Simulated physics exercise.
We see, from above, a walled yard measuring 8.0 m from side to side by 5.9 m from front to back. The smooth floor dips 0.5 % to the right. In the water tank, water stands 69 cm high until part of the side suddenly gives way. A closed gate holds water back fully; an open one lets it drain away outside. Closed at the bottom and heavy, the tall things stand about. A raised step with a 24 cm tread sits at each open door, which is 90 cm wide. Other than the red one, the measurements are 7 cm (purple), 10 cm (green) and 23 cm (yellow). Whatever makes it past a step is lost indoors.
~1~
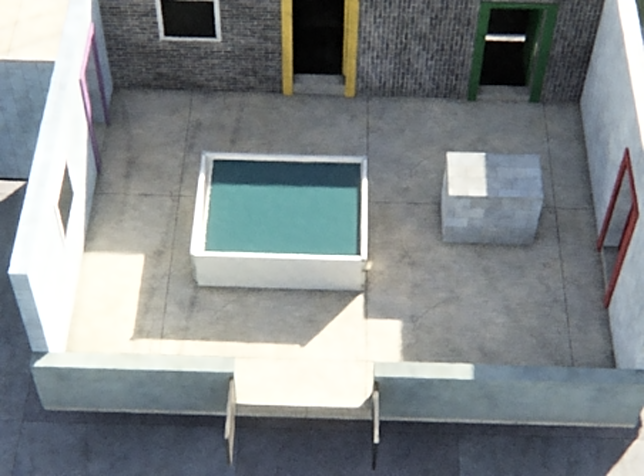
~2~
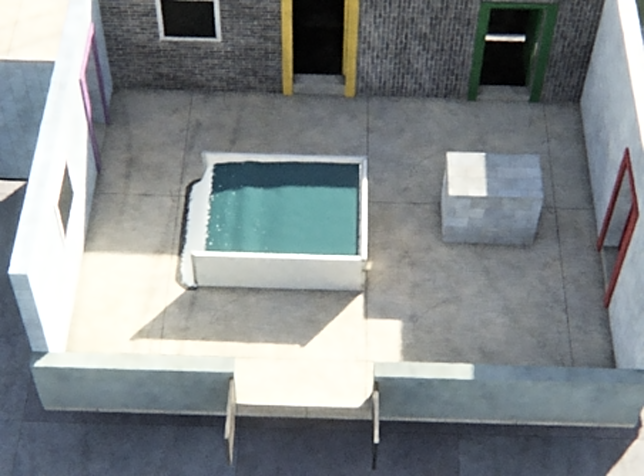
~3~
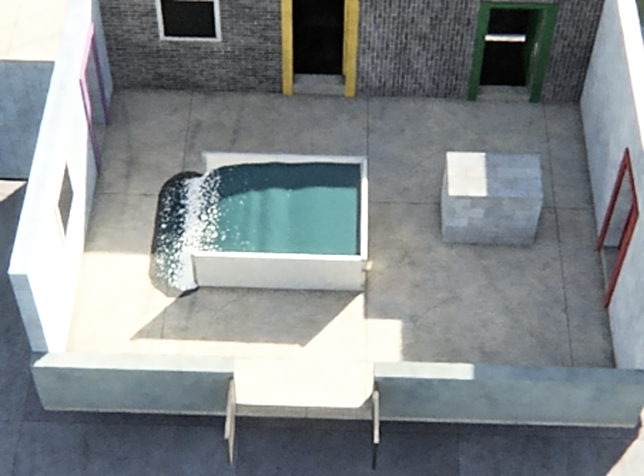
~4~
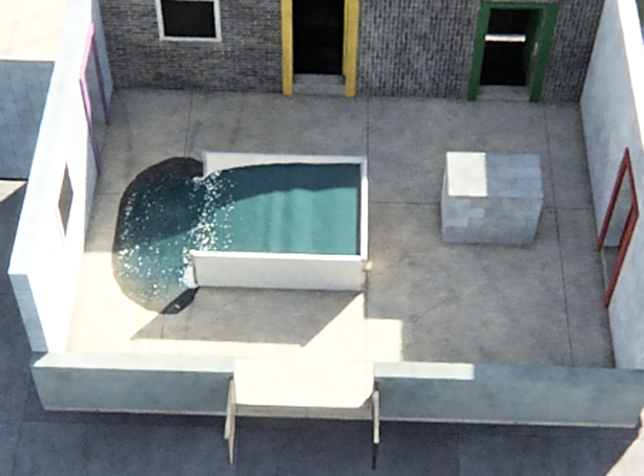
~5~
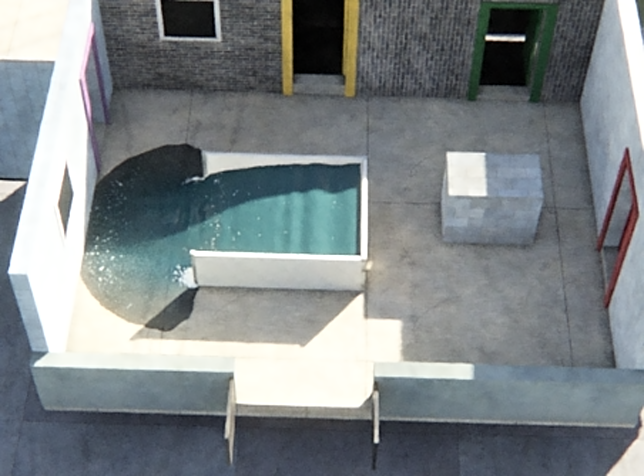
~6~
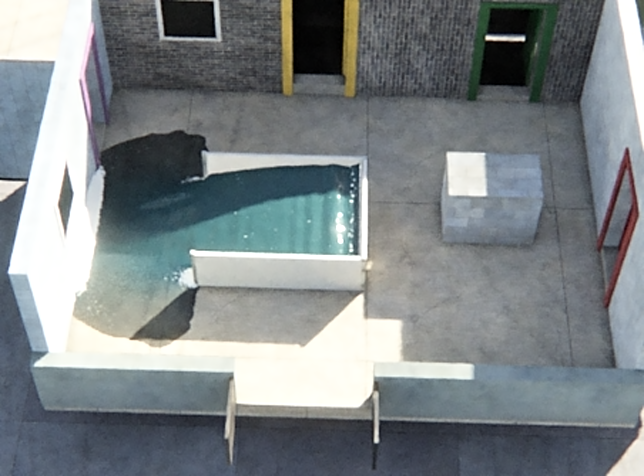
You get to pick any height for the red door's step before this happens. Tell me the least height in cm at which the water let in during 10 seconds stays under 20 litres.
It should be about 9.5 cm.
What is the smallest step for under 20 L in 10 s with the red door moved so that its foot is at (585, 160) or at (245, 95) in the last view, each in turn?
In turn: About 10.5 cm, about 7.5 cm.
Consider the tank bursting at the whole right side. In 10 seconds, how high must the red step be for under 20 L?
Then it needs around 22 cm.
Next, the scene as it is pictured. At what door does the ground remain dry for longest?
Red.
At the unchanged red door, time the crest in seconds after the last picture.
The depth peaks at about 8.0 seconds.
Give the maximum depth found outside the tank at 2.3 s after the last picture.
39 cm.
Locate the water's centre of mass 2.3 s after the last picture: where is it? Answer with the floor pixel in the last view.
Around (178, 237).
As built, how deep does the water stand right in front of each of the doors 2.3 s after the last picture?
Depths in cm - purple: 15, red: 0, green: 0, yellow: 3.
Then, 0.7 s after the last picture water covers 20 % of the floor, deepest (46 cm) near (99, 234); it has not reached the red door.
Then, 2.3 s after the last picture water covers 35 % of the floor, deepest (39 cm) near (62, 372); it has not reached the red door.
Then, 9.3 s after the last picture water covers 100 % of the floor, deepest (13 cm) near (583, 147); 11 cm at the red door, 0 litres in over its 17 cm step.
At the red door as built, the water peaked near 15 cm, 7.9 s after the last picture.
With a step of 8 cm, 38 litres would have come in within the 10 s; with 10.5 cm, 11 litres. So under 20 litres takes about 9.5 cm.
